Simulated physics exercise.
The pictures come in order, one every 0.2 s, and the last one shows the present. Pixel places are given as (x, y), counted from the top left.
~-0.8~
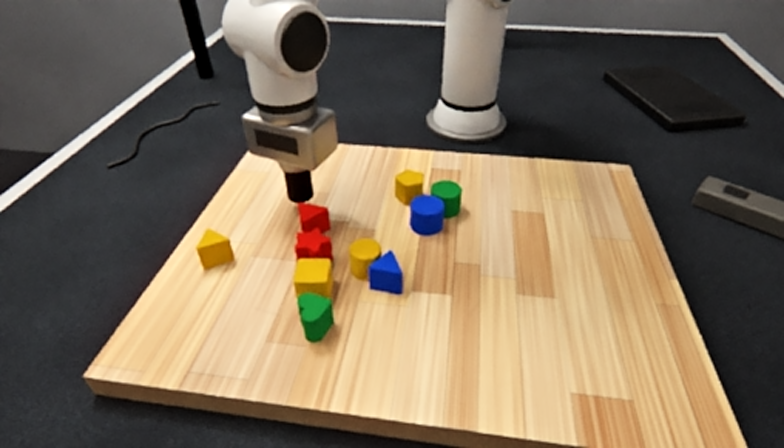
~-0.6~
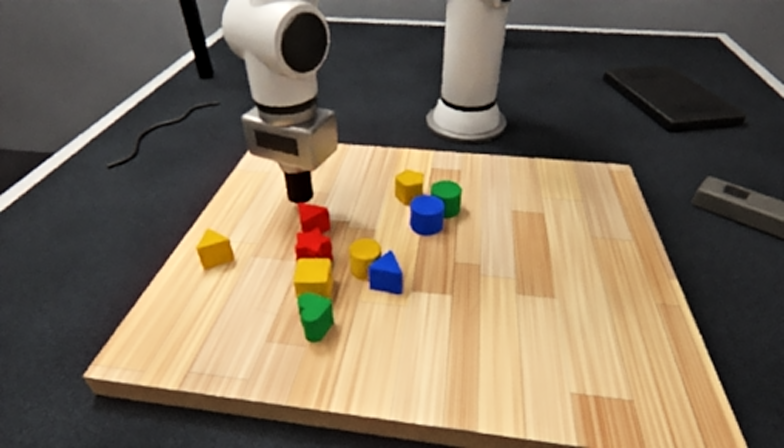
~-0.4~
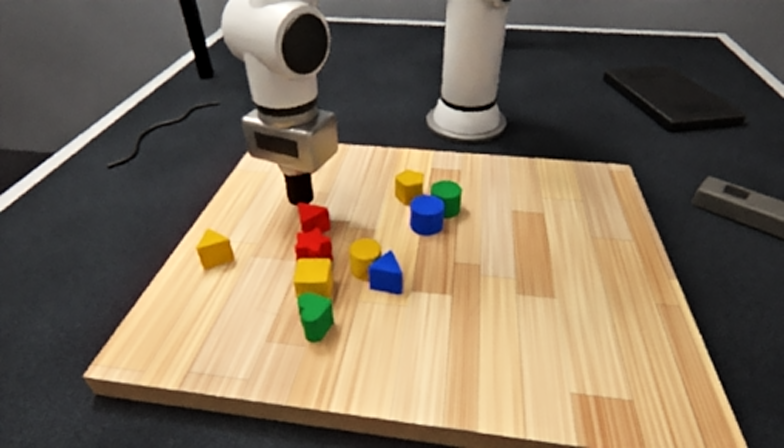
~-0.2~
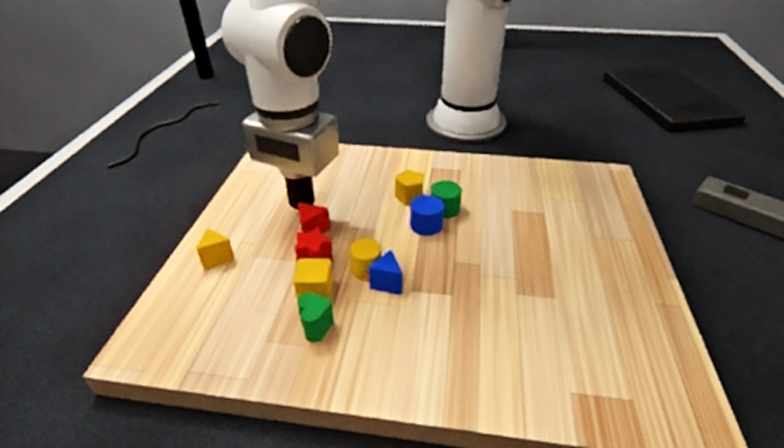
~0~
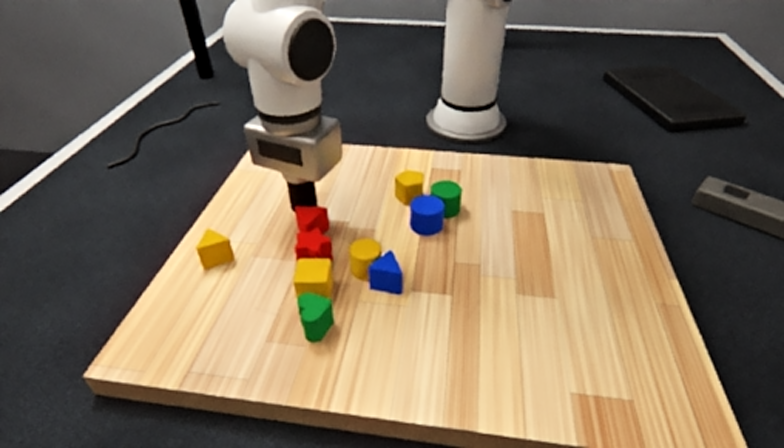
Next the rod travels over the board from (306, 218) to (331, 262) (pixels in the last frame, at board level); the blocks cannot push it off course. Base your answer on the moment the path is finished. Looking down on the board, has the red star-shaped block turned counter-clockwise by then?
Short answer: No.
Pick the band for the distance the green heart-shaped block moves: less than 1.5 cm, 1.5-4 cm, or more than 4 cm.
Its displacement is between 1.5 and 4 cm.
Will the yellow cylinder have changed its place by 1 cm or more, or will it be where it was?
That block moves.
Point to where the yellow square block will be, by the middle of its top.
At (305, 288).
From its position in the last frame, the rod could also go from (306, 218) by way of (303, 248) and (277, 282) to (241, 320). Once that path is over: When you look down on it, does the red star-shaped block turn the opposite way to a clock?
The answer is no.
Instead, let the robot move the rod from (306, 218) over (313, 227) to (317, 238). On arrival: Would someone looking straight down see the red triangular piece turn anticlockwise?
Answer: Yes.
On the path given first. One third of the way, rod at (312, 220); red triangular piece at (318, 225), turned 30° anticlockwise; red star-shaped block at (316, 245), turned 35° clockwise.
Two thirds of the way, rod at (321, 235); red triangular piece at (333, 239), turned 45° anticlockwise; red star-shaped block at (324, 259), turned 70° clockwise; yellow square block at (308, 282).
At the end, rod at (329, 251); red triangular piece at (349, 251), turned 60° anticlockwise; red star-shaped block at (335, 270), turned 100° clockwise; yellow square block at (305, 288), turned 30° clockwise; green heart-shaped block at (304, 317), turned 30° anticlockwise; yellow cylinder at (379, 249).
